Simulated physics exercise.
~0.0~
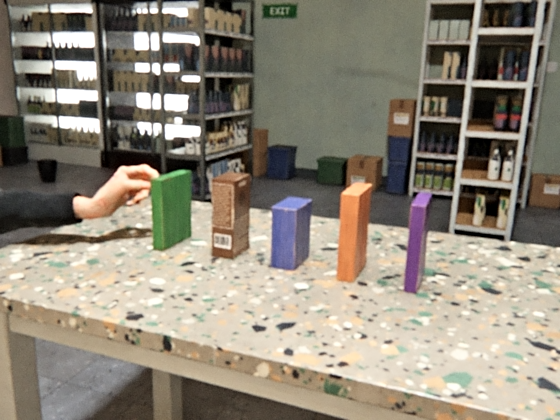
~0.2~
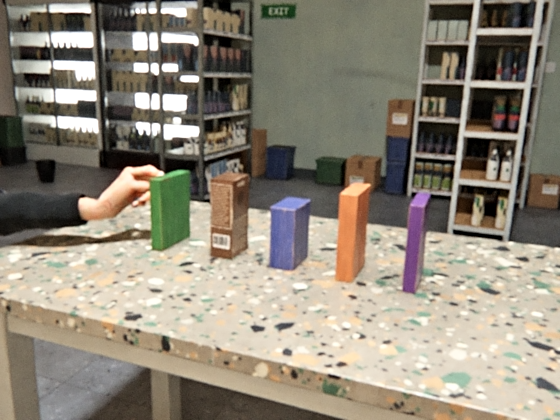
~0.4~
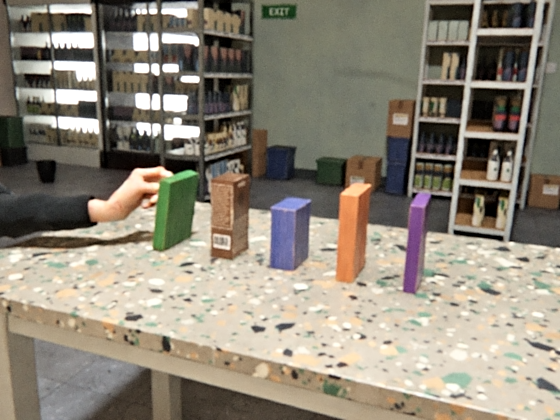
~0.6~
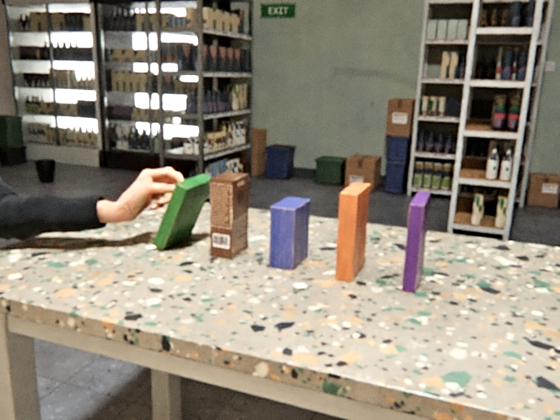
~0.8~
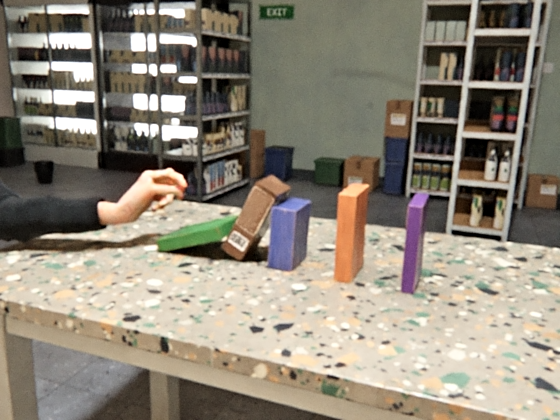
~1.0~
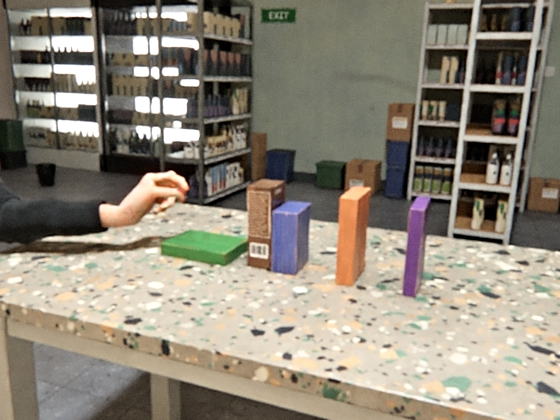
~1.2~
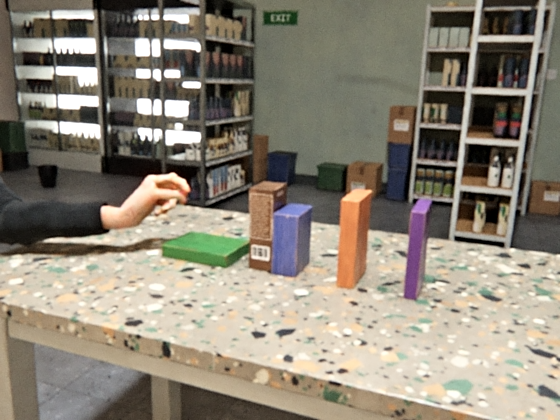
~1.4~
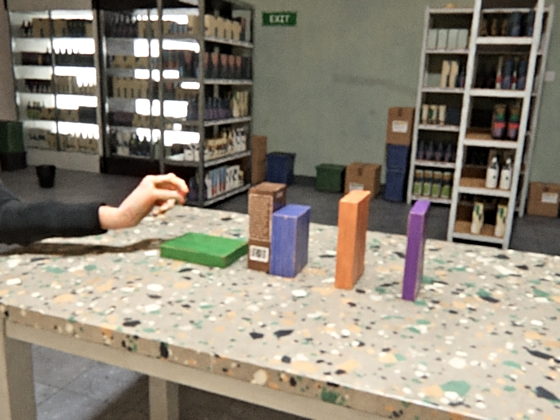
On a speckled table in a storeroom, a hand slowly tipped a green block until it fell flat and knocked the brown packet rightward, where it tilted, then settled upright beside the blue block, while the blue, orange and purple blocks stayed standing.
